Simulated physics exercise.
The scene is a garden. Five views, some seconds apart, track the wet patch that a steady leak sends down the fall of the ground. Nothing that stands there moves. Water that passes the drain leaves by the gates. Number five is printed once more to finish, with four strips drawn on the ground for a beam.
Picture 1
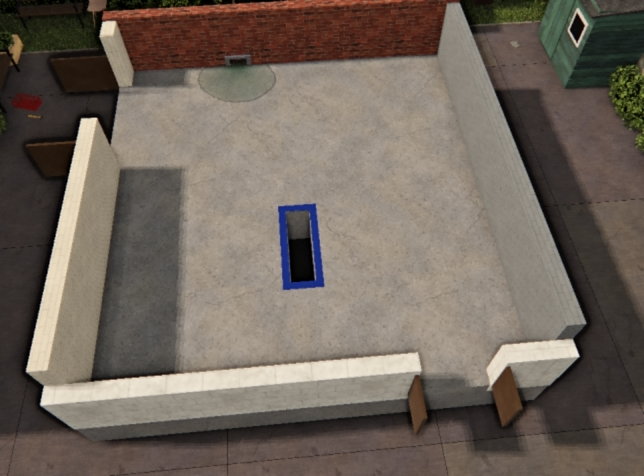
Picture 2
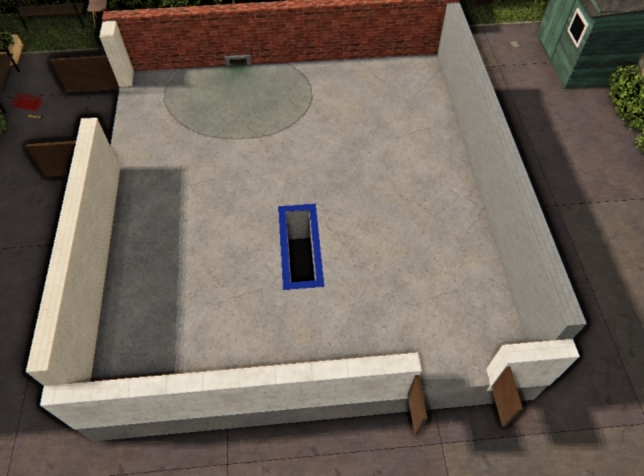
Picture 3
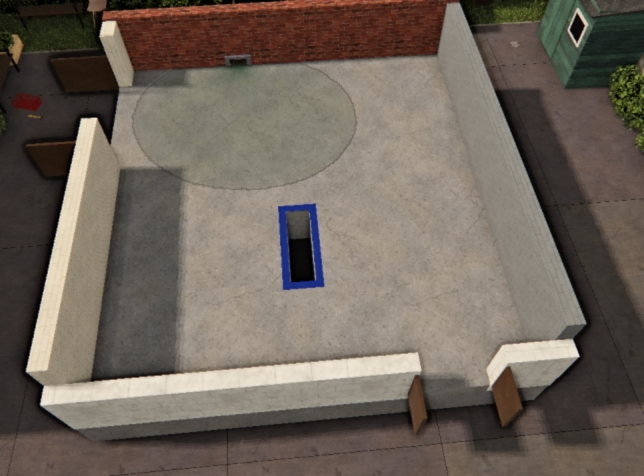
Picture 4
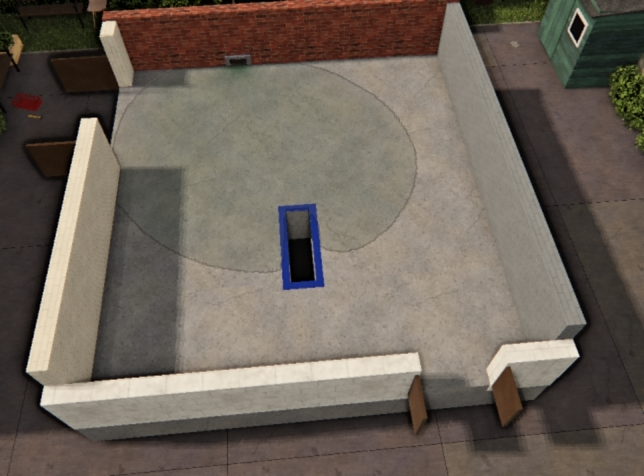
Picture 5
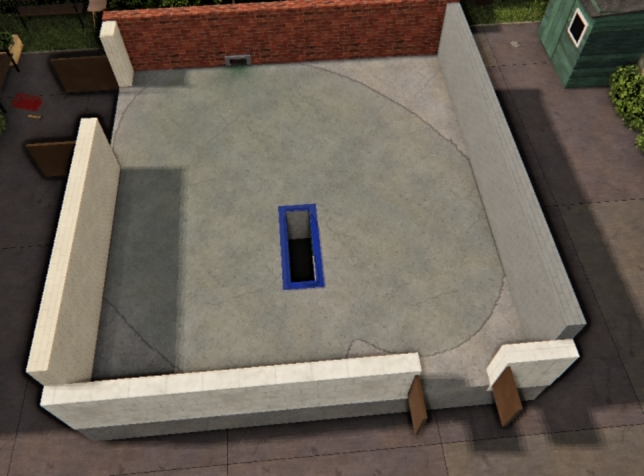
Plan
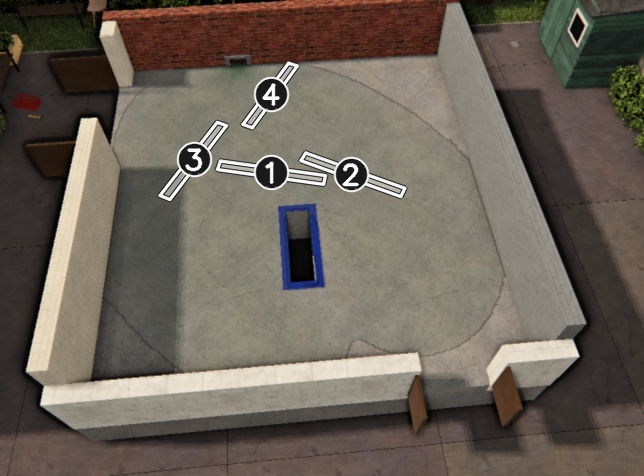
A walled garden yard with open gates had water spreading from an outlet at the brick wall, widening across the ground, reaching the blue-edged pit, then passing around it to cover most of the floor.
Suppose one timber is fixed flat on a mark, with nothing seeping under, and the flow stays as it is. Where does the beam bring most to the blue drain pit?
Take 2.
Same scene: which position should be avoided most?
1.
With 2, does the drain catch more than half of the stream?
No, it does not.
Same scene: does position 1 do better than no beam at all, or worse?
It is worse.
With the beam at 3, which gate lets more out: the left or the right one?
More leaves on the right.
On the marked copy, 1 from (218, 165) to (324, 179); 2 from (303, 156) to (402, 192); 3 from (164, 197) to (221, 124); 4 from (247, 126) to (292, 64).
With 1, about 6 % of the stream runs into the blue drain pit, about 92 % out by the gates.
With 2, about 24 % of the stream runs into the blue drain pit, about 74 % out by the gates.
With 3, about 17 % of the stream runs into the blue drain pit, about 81 % out by the gates.
With 4, about 14 % of the stream runs into the blue drain pit, about 85 % out by the gates.
